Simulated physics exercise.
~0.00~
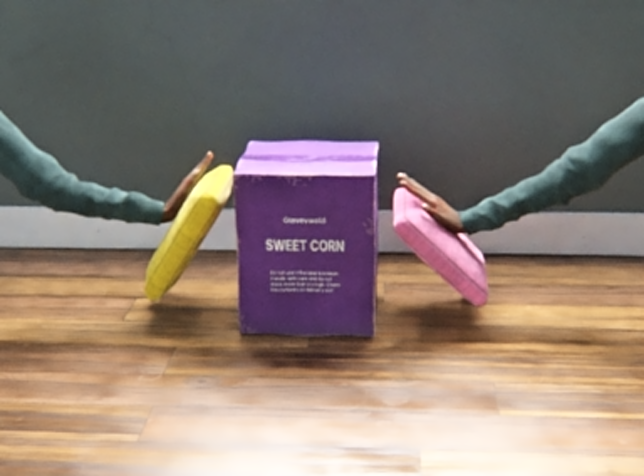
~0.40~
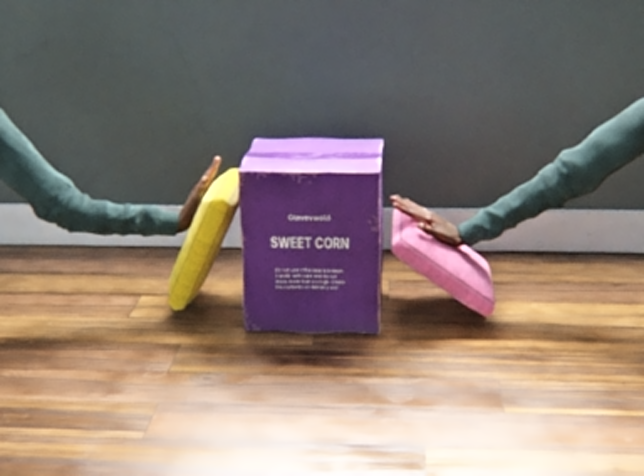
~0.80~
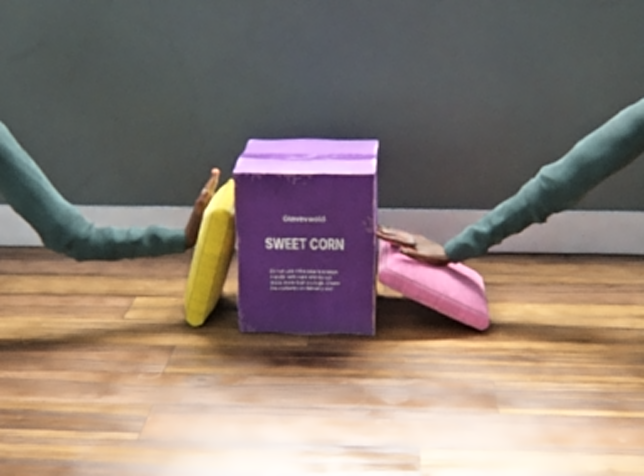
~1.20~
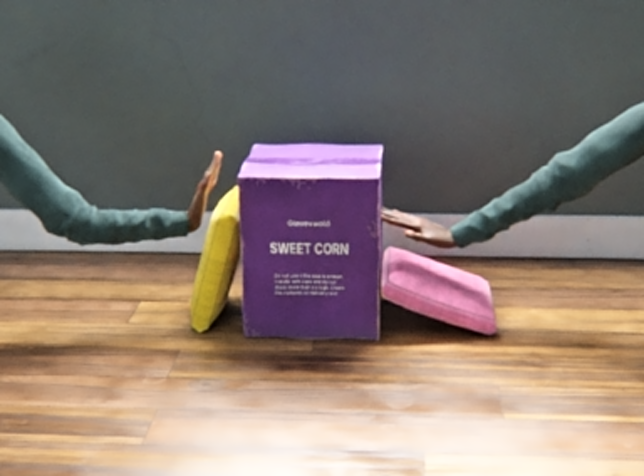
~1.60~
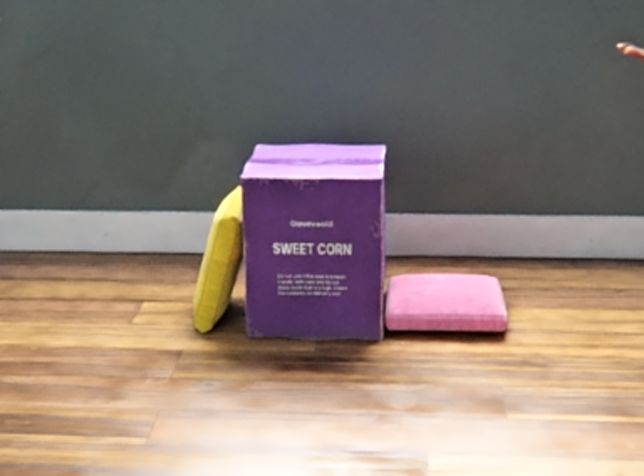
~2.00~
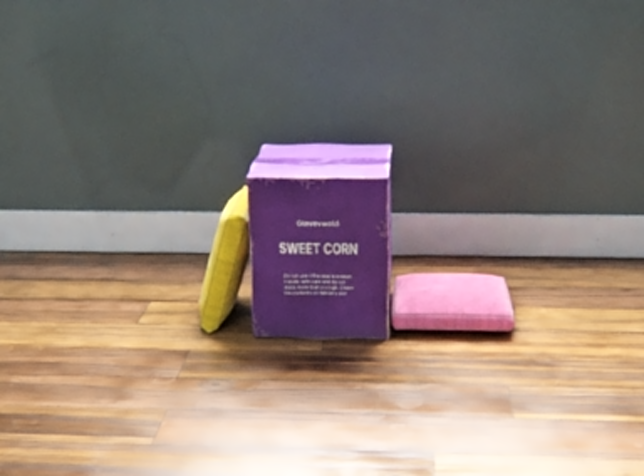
Two hands setting yellow and pink soft bags against a purple box, then withdrawing, the yellow staying propped, the pink slumping flat.
